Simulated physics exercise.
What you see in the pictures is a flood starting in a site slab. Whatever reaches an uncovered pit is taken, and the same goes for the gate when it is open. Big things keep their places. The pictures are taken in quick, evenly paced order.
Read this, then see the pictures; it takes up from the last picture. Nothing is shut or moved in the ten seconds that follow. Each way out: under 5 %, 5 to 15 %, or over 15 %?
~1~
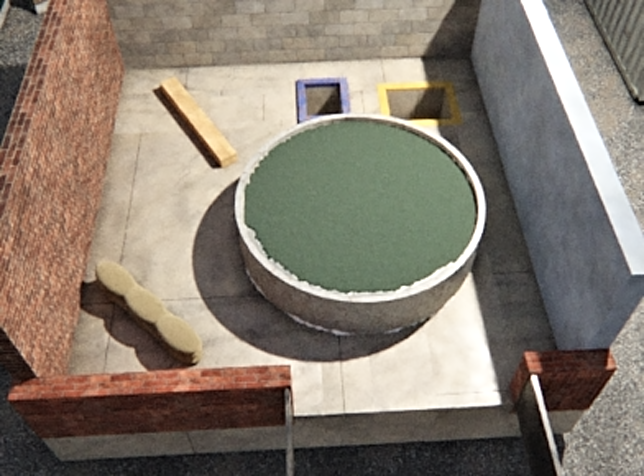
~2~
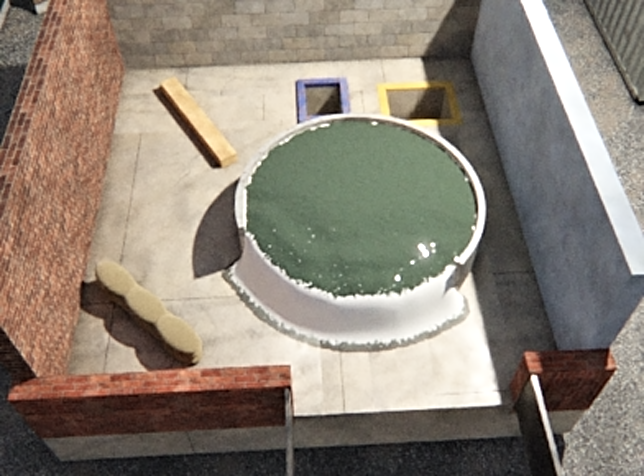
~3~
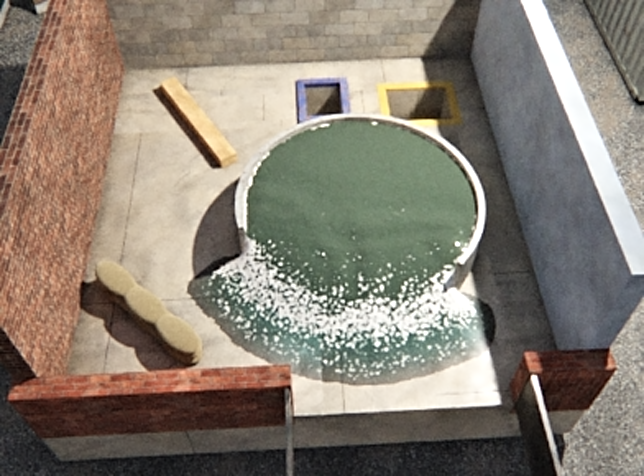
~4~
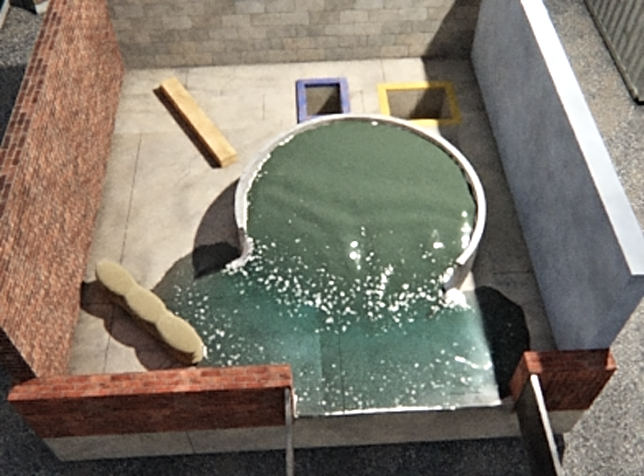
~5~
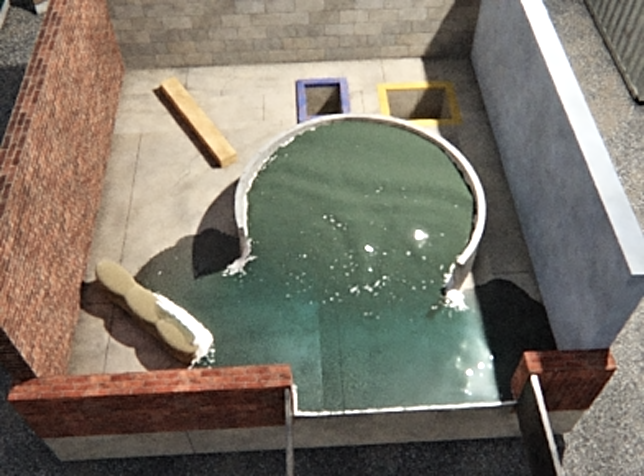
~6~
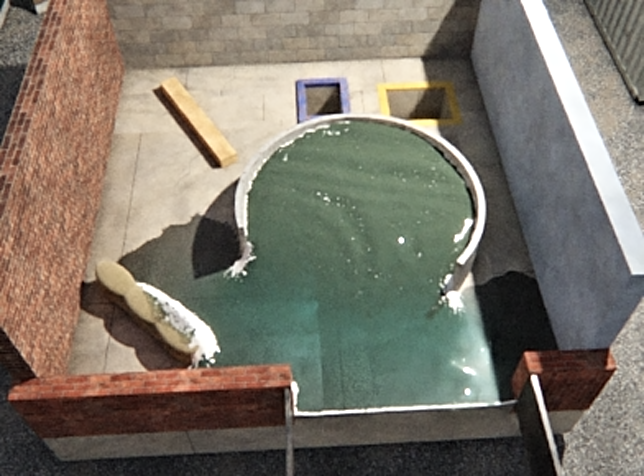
The gate claims a heavy share - exceeding fifteen per cent; the yellow pit claims a light share - short of five per cent; the blue pit claims a light share - short of five per cent.
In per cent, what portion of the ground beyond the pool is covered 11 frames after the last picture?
It comes to roughly 45 in a hundred.
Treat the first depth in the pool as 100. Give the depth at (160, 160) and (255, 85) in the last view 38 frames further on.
12 and 6 per cent, in that order.
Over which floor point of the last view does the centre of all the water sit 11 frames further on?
The spot I would choose is (305, 276).
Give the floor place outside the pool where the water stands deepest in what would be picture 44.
Close to (120, 101), I'd say.
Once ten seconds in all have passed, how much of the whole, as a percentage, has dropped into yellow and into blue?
In turn 2 and 2 per cent.
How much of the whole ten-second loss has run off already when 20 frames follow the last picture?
Near 65 in a hundred.
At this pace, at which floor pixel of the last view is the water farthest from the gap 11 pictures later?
Farthest reach: About (117, 117).
A moment on, water covers 30 % of the floor; the gate 12 %, the yellow pit 0 %, the blue pit 0 %.
Next, water covers 45 % of the floor; the gate 25 %, the yellow pit 0 %, the blue pit 0 %.
Then, water covers 65 % of the floor; the gate 40 %, the yellow pit 0 %, the blue pit 0 %.
Later, water covers 80 % of the floor; the gate 51 %, the yellow pit 0 %, the blue pit 0 %.
In the end, water covers 95 % of the floor; the gate 57 %, the yellow pit 2 %, the blue pit 1 %.
